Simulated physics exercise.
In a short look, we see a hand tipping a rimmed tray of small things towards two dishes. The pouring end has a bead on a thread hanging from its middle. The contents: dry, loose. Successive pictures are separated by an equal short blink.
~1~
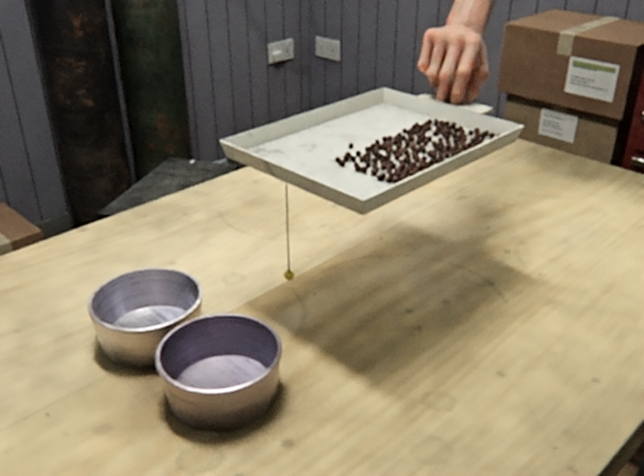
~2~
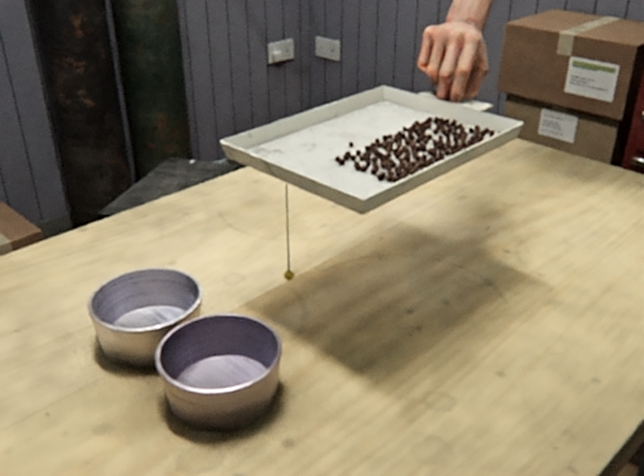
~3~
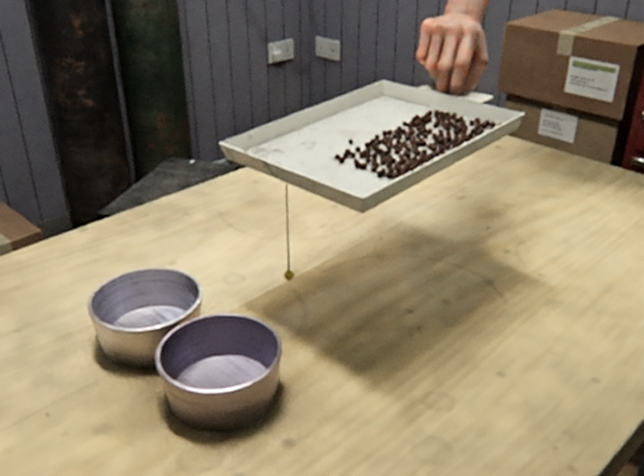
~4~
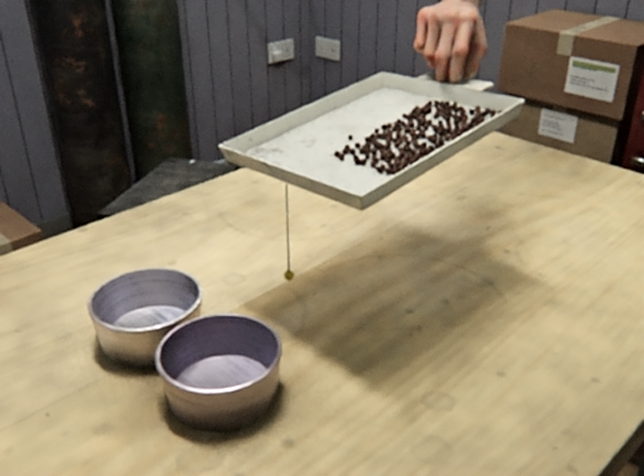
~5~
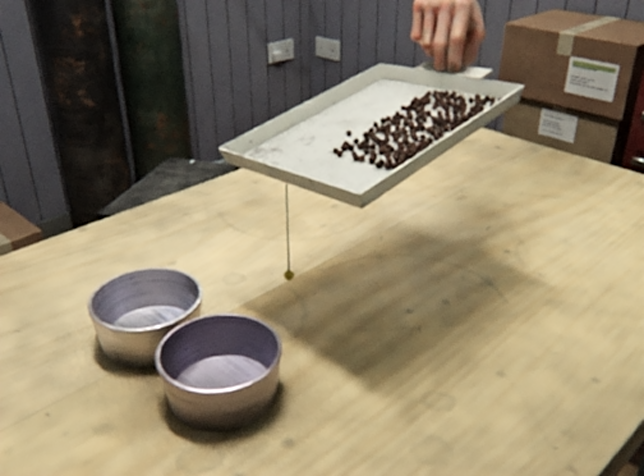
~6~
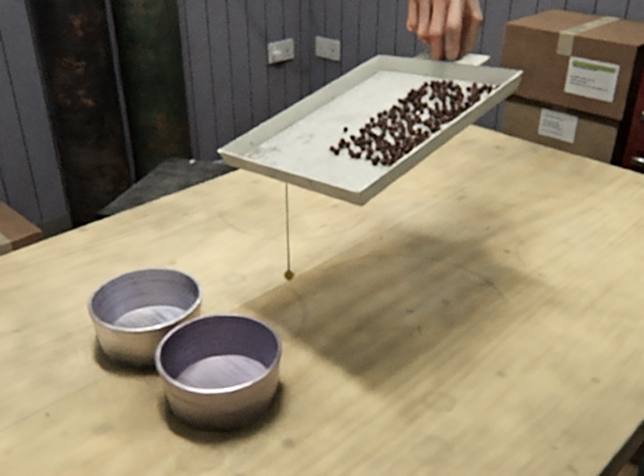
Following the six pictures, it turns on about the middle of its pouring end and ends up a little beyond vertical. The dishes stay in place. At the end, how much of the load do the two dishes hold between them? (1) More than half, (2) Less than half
2.
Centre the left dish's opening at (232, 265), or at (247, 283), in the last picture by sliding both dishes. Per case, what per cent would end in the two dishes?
First position: Some 100 %; second position: Some 60 %.
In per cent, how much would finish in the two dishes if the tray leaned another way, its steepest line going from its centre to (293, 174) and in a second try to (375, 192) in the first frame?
About 10 and 0 per cent.
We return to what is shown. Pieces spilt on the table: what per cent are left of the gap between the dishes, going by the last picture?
That would be roughly 20 per cent.
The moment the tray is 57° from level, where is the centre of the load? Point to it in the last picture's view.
About (253, 172).
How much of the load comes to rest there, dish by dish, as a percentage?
Result - left dish: 0 %; right dish: 0 %.
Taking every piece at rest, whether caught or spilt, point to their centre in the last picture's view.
The centre comes to rest close to (214, 296).
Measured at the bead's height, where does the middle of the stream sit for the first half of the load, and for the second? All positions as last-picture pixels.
Around (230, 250), followed by around (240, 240).
Soon after the last picture, tray tipped steeply; most on the tray; a stray few in the left dish; a small part outside both; a stray few in the air.
A little later, tray tipped right over; a small part on the tray; a stray few in the left dish; about two thirds outside both; about a quarter in the air.
Later still, tray tipped past a quarter turn; a stray few in the left dish; nearly all outside both.
At rest, tray tipped past a quarter turn; none in the right dish; a stray few in the left dish; nearly all outside both.
